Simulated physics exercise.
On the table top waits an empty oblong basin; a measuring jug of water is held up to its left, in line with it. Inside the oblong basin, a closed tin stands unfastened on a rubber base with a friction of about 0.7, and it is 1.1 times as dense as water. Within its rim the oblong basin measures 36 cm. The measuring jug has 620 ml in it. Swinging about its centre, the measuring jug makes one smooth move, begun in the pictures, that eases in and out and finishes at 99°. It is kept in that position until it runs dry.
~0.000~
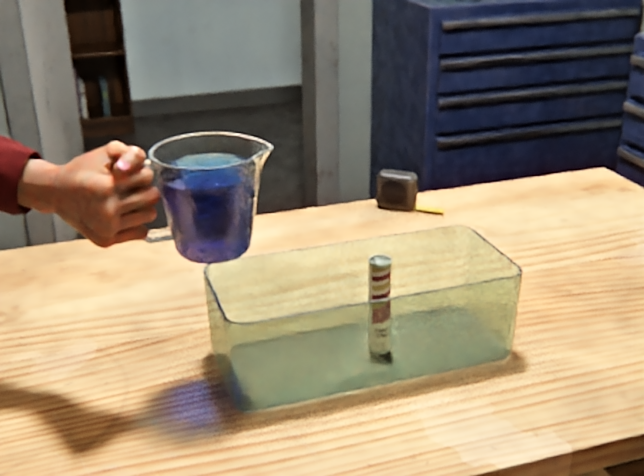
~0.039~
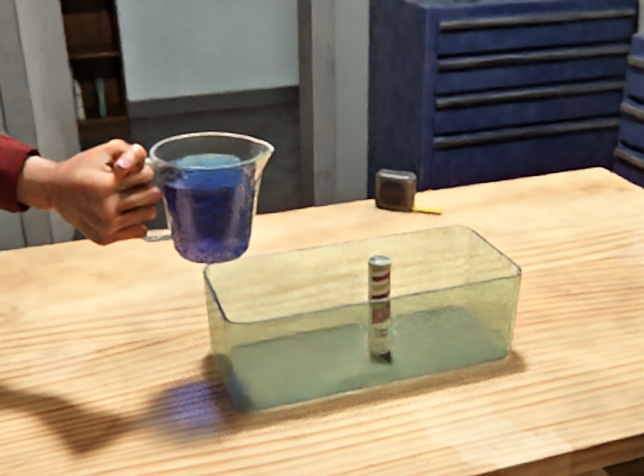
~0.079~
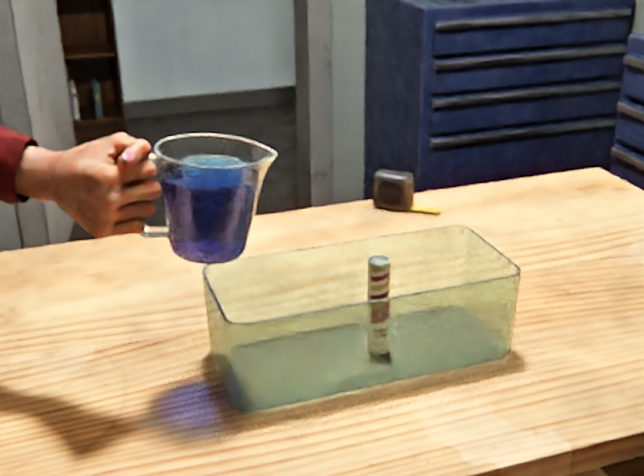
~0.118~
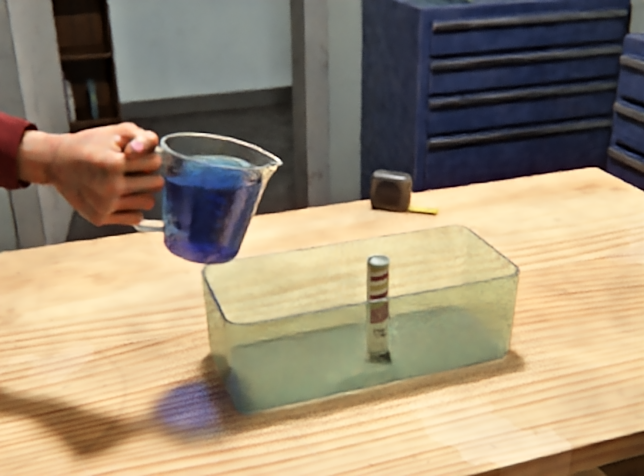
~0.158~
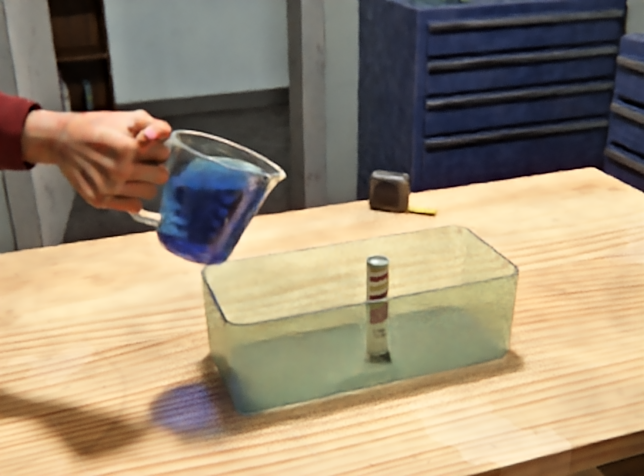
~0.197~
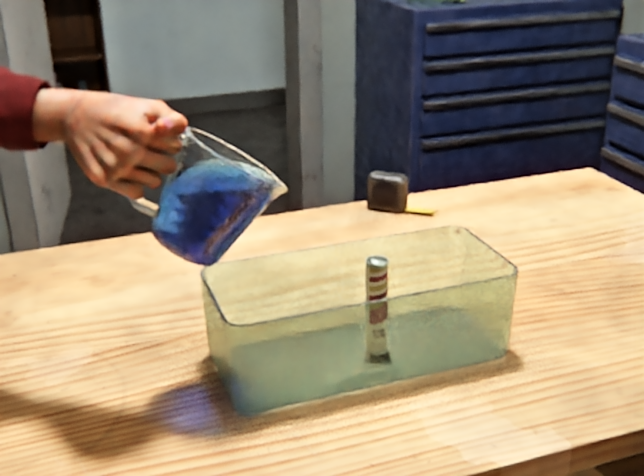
On a pale wooden table in a workshop, a hand holds a clear measuring jug of blue liquid upright, left of an oblong glass basin with a small striped tin standing inside. Slowly at first, then further, the hand tilts the jug rightward, its spout lowering toward the basin while the liquid shifts inside.
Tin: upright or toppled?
My guess is it's going to stay on its base.
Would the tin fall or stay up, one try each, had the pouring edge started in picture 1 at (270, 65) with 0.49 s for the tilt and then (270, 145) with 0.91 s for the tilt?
Trial 1 - tin tips; trial 2 - tin stays standing.
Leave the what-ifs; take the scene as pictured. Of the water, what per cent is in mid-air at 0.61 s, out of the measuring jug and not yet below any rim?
Around 10 percent of it is airborne.
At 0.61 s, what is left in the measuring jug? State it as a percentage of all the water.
Around 12 percent of it.
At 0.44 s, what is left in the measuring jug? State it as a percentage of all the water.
Close to 48 in a hundred.
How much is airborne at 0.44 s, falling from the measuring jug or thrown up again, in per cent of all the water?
Close to 24 in a hundred.
Then, 0.44 s in, the tilt is 96° and 47 per cent is still to pour; the tin stands where it began.
Then, 0.61 s in, the tilt is 99° and 11 per cent is still to pour; the tin stands where it began.
Then, 0.79 s in, the tilt is 99° and 1 per cent is still to pour; the tin stands where it began.
Then, 0.99 s in, the tilt is 99° and 0 per cent is still to pour; the tin stands where it began.
Finally, the tin stands where it began.
